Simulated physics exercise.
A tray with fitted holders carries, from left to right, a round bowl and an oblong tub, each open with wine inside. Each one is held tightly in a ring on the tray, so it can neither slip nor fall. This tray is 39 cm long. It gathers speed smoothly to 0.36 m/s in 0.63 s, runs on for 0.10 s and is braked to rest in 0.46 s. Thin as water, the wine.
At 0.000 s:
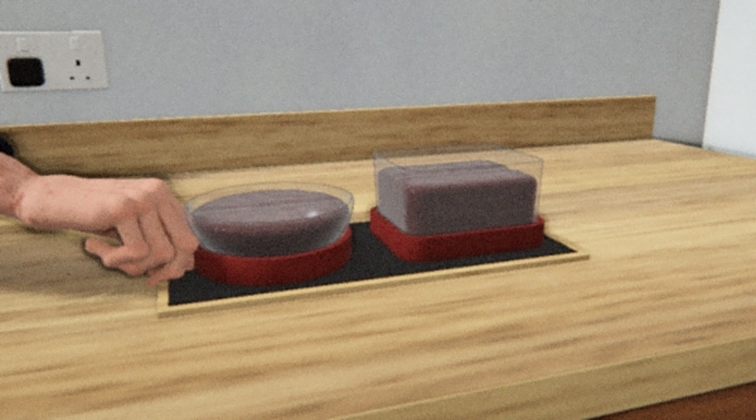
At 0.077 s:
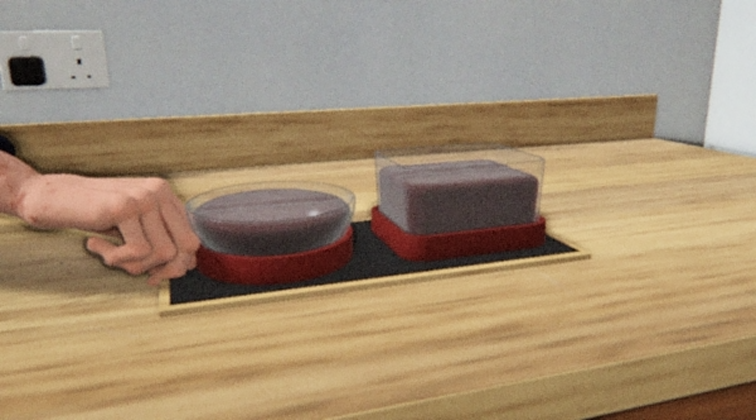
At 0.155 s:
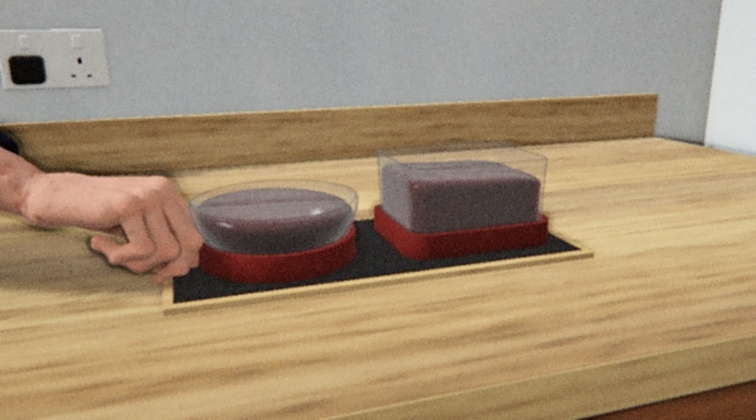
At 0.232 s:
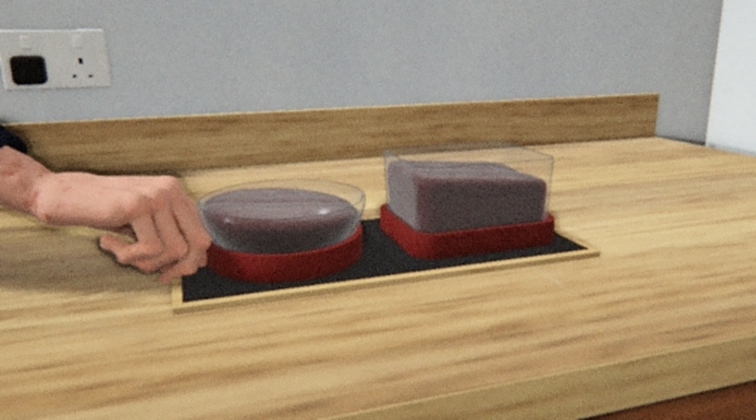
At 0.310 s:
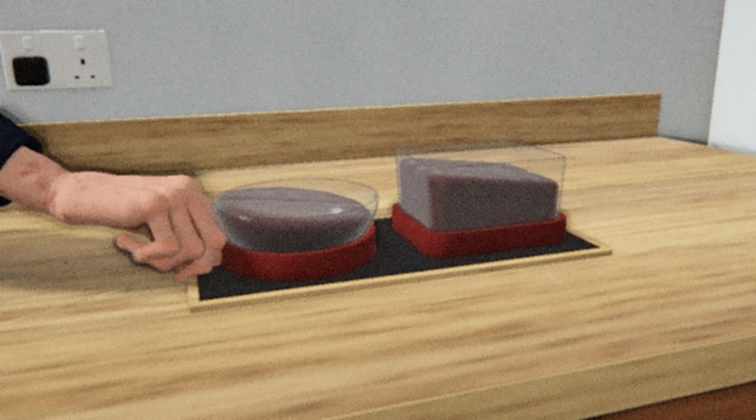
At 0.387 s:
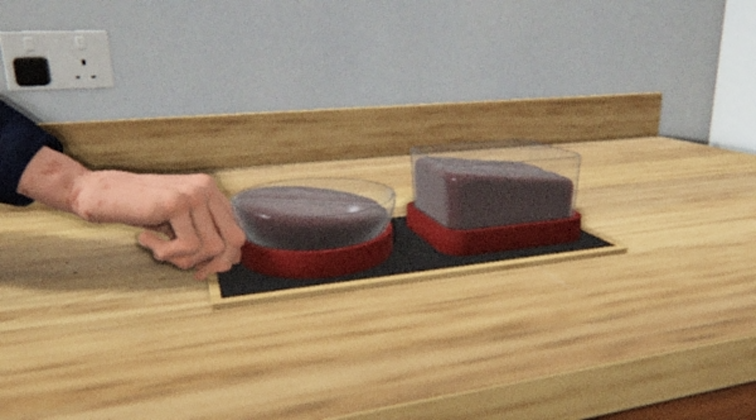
On a wooden counter, a hand slides a tray holding two open containers right.
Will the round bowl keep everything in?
No, some gets out.
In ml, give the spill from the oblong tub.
Measured volume: Approx. 0 ml.
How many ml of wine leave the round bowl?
I'd put it near 10 ml.
By 0.65 s the tray moves at 0.36 m/s; losses from the left are 0, 0 ml.
By 0.91 s the tray moves at 0.24 m/s; losses from the left are 0, 0 ml.
By 1.17 s the tray moves at 0.00 m/s; losses from the left are 8, 0 ml.
By 1.44 s the tray moves at 0.00 m/s; losses from the left are 9, 0 ml.
At rest losses from the left are 9, 0 ml.
